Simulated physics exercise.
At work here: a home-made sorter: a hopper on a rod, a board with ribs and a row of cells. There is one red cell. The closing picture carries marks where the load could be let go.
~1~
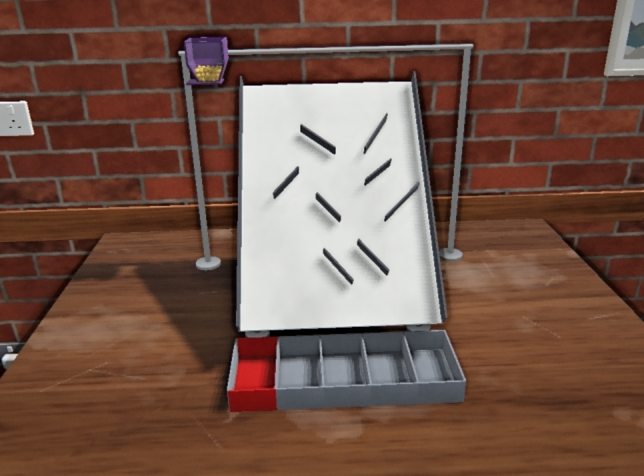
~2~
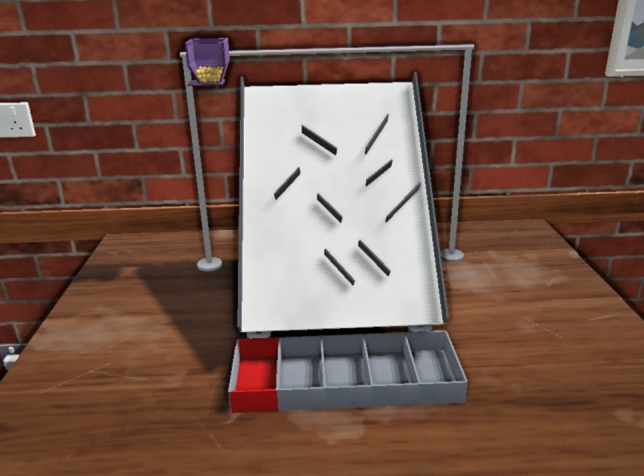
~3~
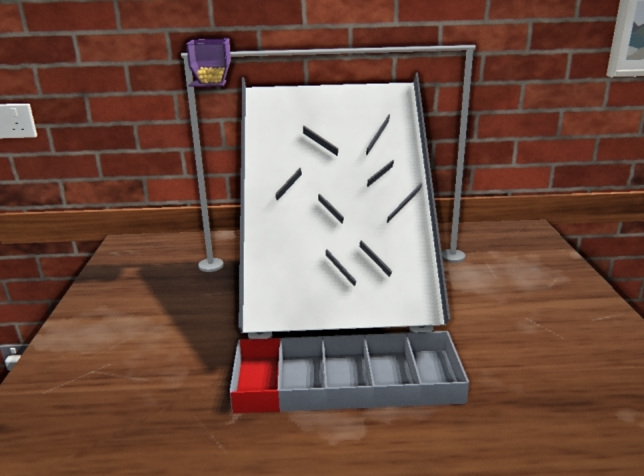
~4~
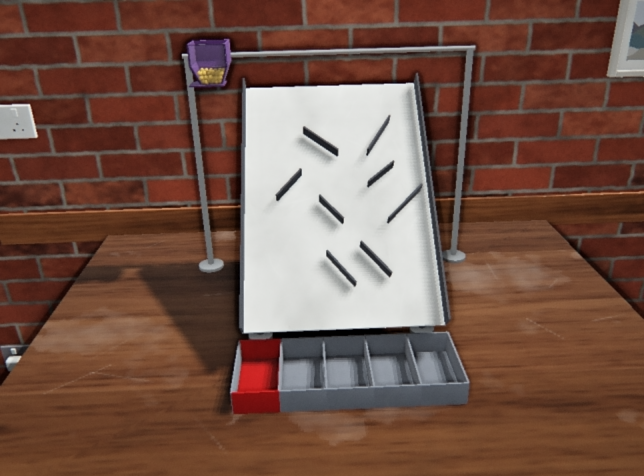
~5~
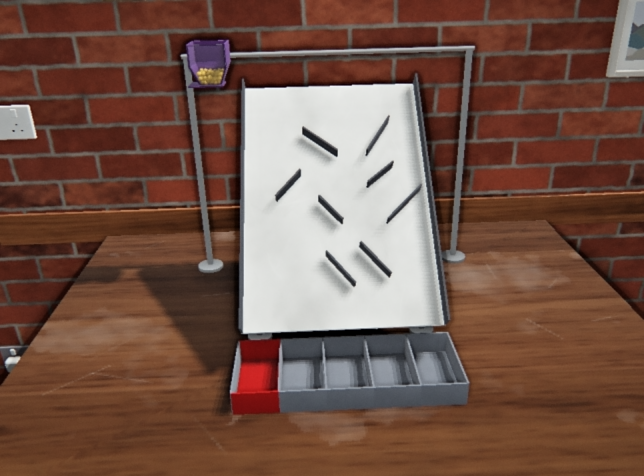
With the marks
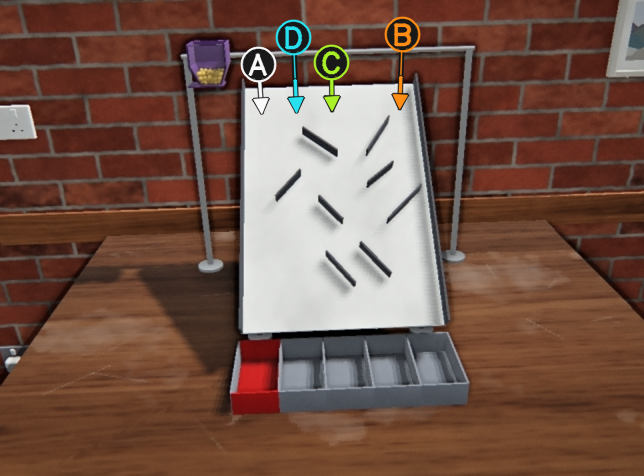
A white board with dark slanted ribs stands tilted on a wooden table before a red brick wall, seen from the front and slightly above. A purple hopper holding yellowish pieces hangs at the left end of a grey rod frame, and below the board sits a grey row of five cells, the leftmost red. Nothing on the table visibly moves; only the view shifts very slightly at first.
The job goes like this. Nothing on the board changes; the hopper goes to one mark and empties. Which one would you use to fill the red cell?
Mark A does it best.
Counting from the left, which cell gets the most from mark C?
It is the fifth one.
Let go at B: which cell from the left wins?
The fifth from the left.
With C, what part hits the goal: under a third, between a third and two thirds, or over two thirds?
Mark C gives under a third.
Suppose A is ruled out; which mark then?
It is D.
On the marked copy, mark A meets the board at (261, 108); mark B meets the board at (399, 103); mark C meets the board at (332, 105); mark D meets the board at (296, 106).
With A, all but a few in the red cell, only a few in other cells, a small share outside the box.
With B, none at all in the red cell, all but a few in other cells, only a few held on the board.
With C, only a few in the red cell, all but a few in other cells.
With D, close to two thirds in the red cell, close to a third in other cells, only a few outside the box.
